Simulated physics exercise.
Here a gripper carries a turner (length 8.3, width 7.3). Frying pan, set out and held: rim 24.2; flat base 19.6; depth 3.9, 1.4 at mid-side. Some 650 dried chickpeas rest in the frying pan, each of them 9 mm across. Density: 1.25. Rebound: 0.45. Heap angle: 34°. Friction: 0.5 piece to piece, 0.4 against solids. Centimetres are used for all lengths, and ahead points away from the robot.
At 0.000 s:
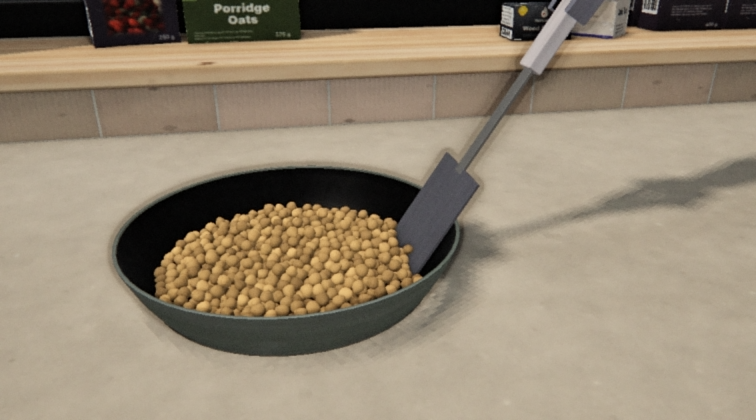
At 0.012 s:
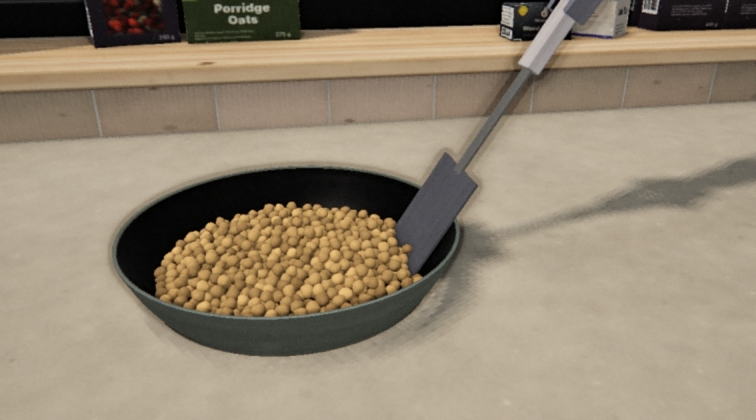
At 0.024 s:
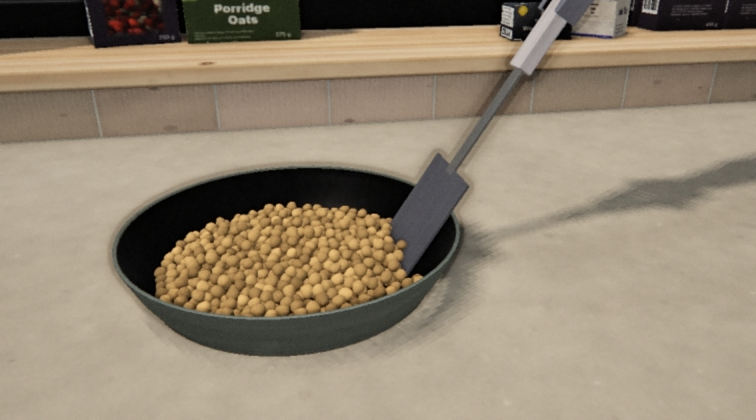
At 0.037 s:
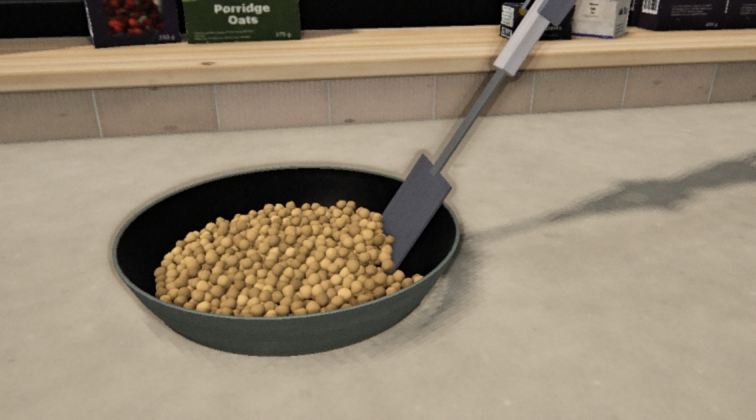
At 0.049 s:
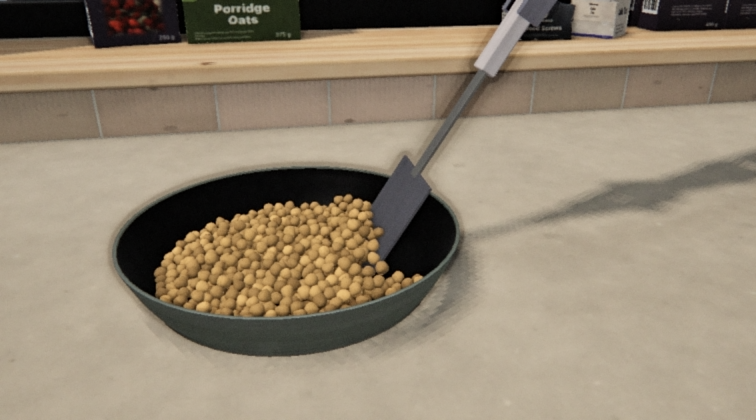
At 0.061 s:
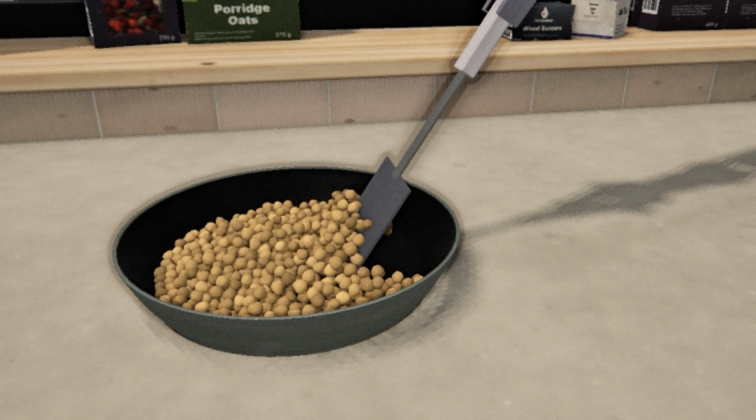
At the start, a grey turner leans at the right side of a dark frying pan heaped with dried chickpeas on a pale counter. The turner then slides slowly leftward into the heap, pushing chickpeas ahead of it, so they bunch slightly higher beside the blade and bare pan shows behind it.
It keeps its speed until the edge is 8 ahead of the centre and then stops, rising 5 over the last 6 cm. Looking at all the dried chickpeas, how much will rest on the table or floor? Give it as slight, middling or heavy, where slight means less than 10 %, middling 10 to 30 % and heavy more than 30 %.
Middling.
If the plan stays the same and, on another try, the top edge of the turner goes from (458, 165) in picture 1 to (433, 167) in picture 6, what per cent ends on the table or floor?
About 0 per cent.
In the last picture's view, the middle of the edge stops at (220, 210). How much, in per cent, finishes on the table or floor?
Roughly 10 per cent.
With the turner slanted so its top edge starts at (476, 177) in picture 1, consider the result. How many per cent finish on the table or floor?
About 20 per cent.
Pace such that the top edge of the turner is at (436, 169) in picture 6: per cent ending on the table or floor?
0 %.
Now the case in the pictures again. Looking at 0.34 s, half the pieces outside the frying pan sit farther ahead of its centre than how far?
About 32 cm.
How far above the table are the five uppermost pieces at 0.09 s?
Somewhere near 6 cm, I'd say.
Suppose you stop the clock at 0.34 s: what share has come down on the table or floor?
Some 15 per cent of the load.
After 0.09 s, sloping 57°, highest piece 7 above the table; 652 in the frying pan.
After 0.12 s, sloping 57°, highest piece 8 above the table; 652 in the frying pan.
After 0.34 s, sloping 57°, highest piece 4 above the table; 546 in the frying pan, 106 on the table or floor.
After 1.39 s, sloping 57°, highest piece 4 above the table; 546 in the frying pan, 106 on the table or floor.
In the end, 546 in the frying pan, 106 on the table or floor. That is 16 % on the table or floor.
